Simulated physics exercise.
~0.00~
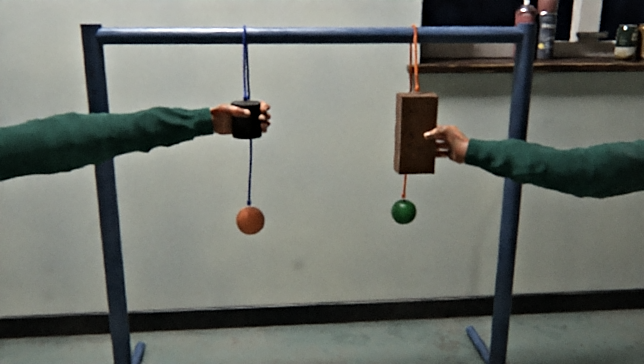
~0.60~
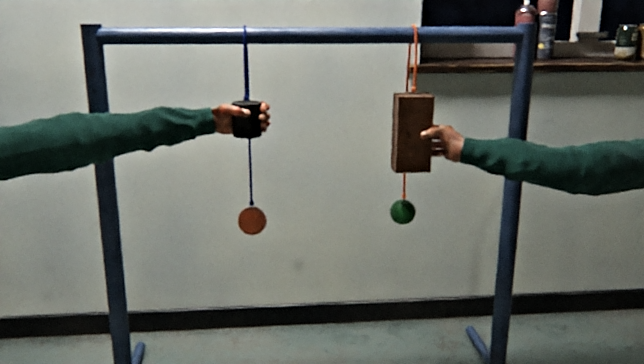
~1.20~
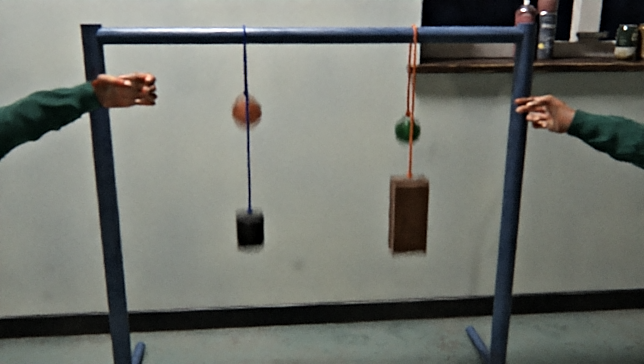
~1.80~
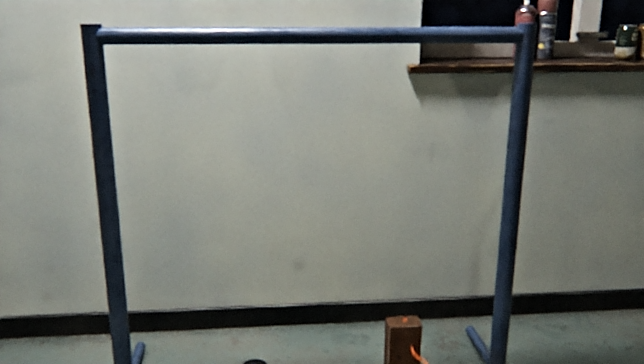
A small black block and a larger brown brick, held by two hands on cords looped over a blue rail, dropped once released while the orange and green balls on the other ends rose, and both ended on the floor.
